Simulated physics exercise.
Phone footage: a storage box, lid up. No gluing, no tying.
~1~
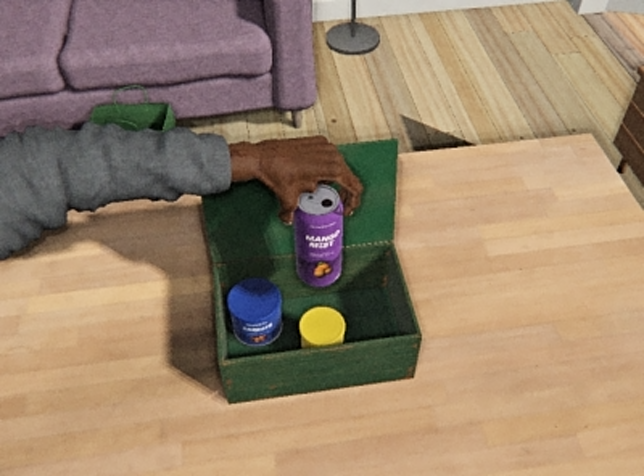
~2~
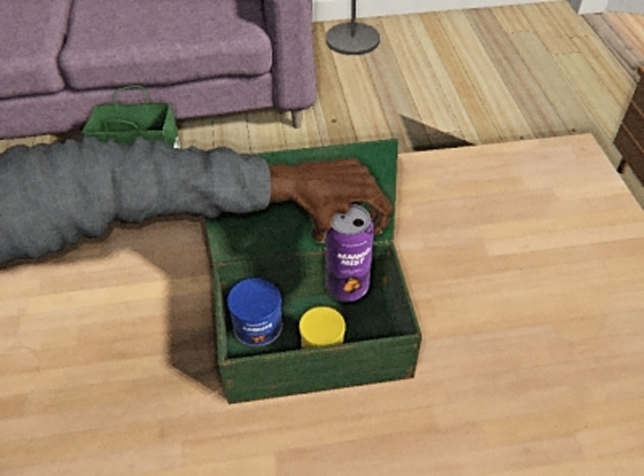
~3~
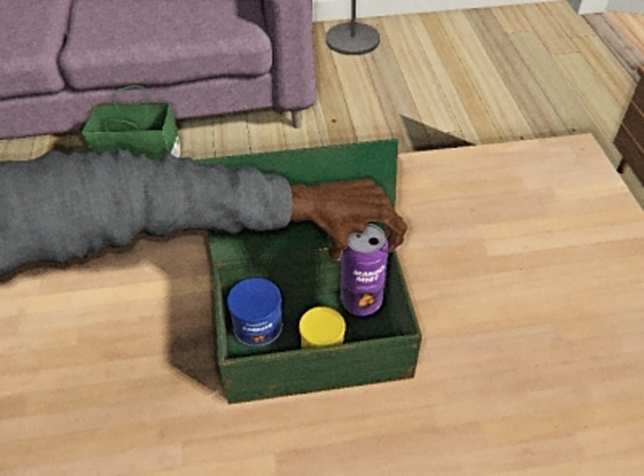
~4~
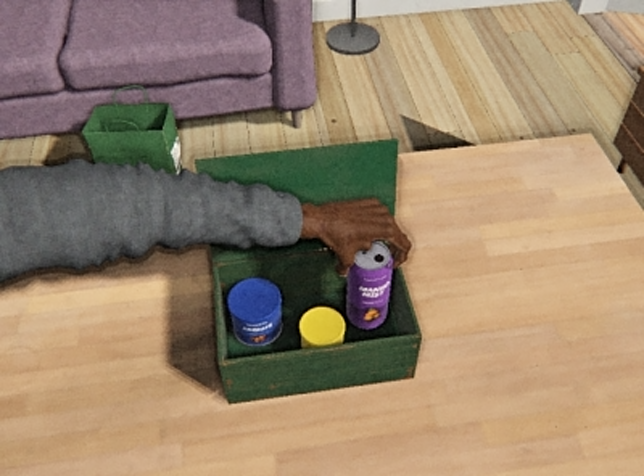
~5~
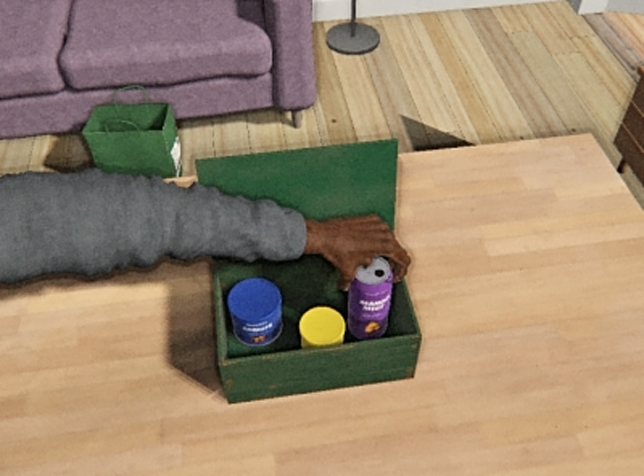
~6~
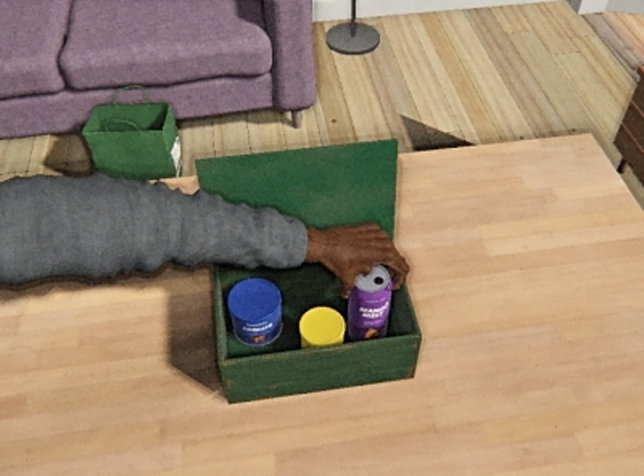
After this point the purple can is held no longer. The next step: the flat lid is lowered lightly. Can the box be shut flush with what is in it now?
Lid does not seat.
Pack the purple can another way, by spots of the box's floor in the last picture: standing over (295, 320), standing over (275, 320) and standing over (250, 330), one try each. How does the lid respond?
With the first placement it settles down; with the second it remains raised; with the third it remains raised.
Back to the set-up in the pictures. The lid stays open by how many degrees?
Close to 30 degrees.
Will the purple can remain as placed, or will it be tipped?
Simply put, it remains unturned.
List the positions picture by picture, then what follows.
In the first frame, on its way; purple can (319, 239); yellow tin (322, 339).
In the second frame, on its way; purple can (349, 256); yellow tin (322, 339).
In the third frame, on its way; purple can (363, 272); yellow tin (322, 339).
In the fourth frame, on its way; purple can (368, 287); yellow tin (322, 339).
In the fifth frame, on its way; purple can (369, 300); yellow tin (322, 339).
In the sixth frame, in place under the hand; purple can (369, 307); yellow tin (322, 339).
Then, 1.40 s after the last picture, lid 72° above the rim.
Then, 2.00 s after the last picture, lid 31° above the rim.
At rest, lid 30° above the rim; all 3 in place. Seen from the same camera at the end, purple can near (369, 307).
